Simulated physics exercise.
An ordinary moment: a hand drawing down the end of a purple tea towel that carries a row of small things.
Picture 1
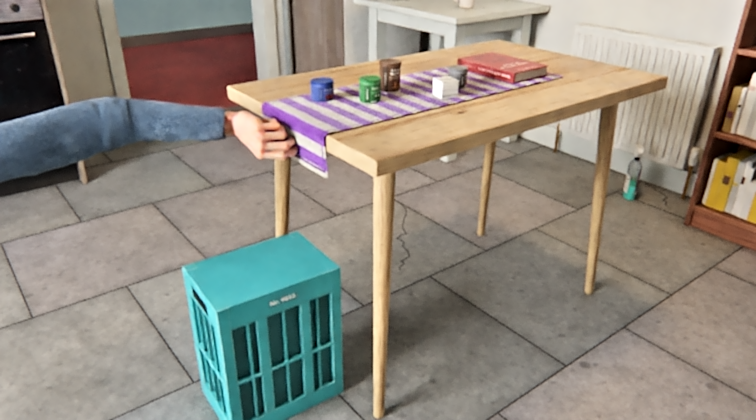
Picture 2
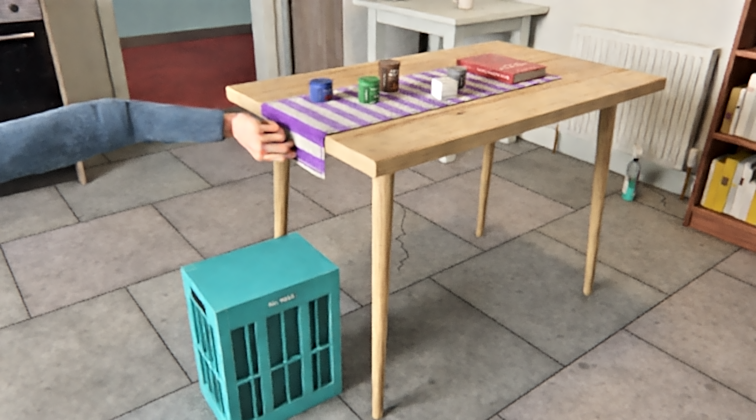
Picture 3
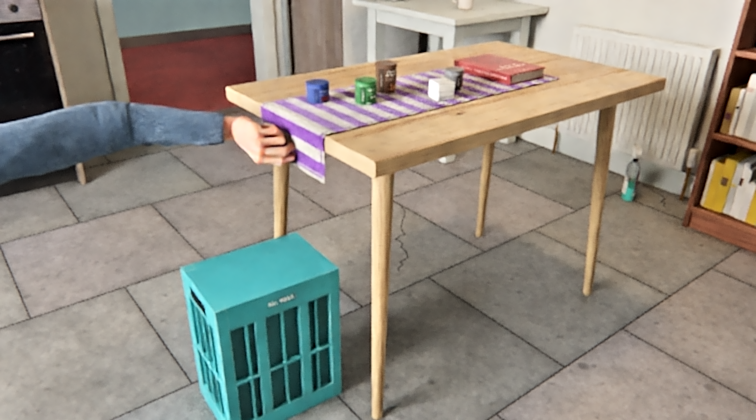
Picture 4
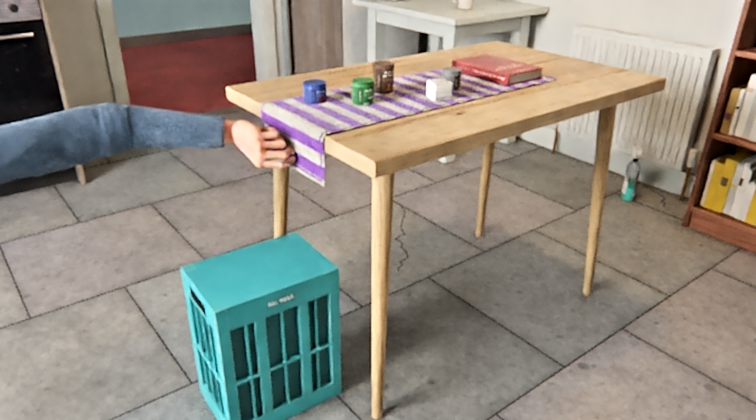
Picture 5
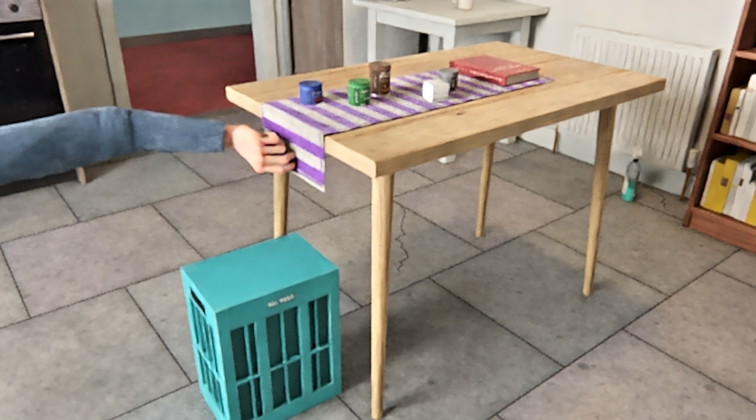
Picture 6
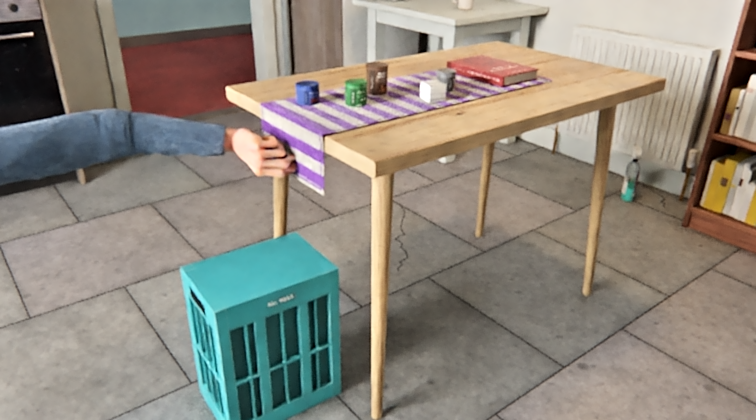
The footage shows a hand at the left edge of a wooden table slowly drawing down the end of a purple striped cloth, as the small pots, brown container and white cube on it shift slightly to the left.
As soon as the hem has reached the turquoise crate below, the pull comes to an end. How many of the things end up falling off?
From here the drop count reads two, plain and simple.
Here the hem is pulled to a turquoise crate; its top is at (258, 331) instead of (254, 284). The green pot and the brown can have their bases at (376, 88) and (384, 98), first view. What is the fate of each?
Green pot: Lost; brown can: Lost.
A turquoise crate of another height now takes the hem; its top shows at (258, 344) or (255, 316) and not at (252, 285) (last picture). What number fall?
That would be 4 and 3.
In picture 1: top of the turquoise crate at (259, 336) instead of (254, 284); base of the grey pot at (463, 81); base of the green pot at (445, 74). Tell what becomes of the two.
As for the grey pot, it stays in place; as for the green pot, it stays in place.
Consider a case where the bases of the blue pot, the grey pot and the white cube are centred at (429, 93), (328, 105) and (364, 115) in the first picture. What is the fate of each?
Blue pot kept, grey pot dropped, white cube dropped.
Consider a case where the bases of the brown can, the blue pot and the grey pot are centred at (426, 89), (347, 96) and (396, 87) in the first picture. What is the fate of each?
Briefly: Brown can stays; blue pot drops; grey pot stays.
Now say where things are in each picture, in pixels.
Hem (327, 178); blue pot (322, 80); green pot (370, 78); brown can (390, 61); white cube (446, 79); grey pot (458, 67); top of the crate (254, 284), in the first picture.
Hem (325, 179); blue pot (321, 81), in the second picture.
Hem (325, 184); green pot (366, 79), in the third picture.
Hem (325, 187); brown can (383, 63); top of the crate (252, 285), in the fourth picture.
Hem (324, 192); white cube (436, 82), in the fifth picture.
Hem (324, 196); blue pot (307, 83); green pot (356, 81); brown can (377, 64); white cube (434, 83); grey pot (446, 71), in the sixth picture.
A little later, hem near (293, 216); blue pot gone.
Next, hem near (294, 242); blue pot gone.
Later still, hem on the crate; blue pot and green pot gone.
When it is over, hem on the crate; blue pot and green pot gone. The answer is two.
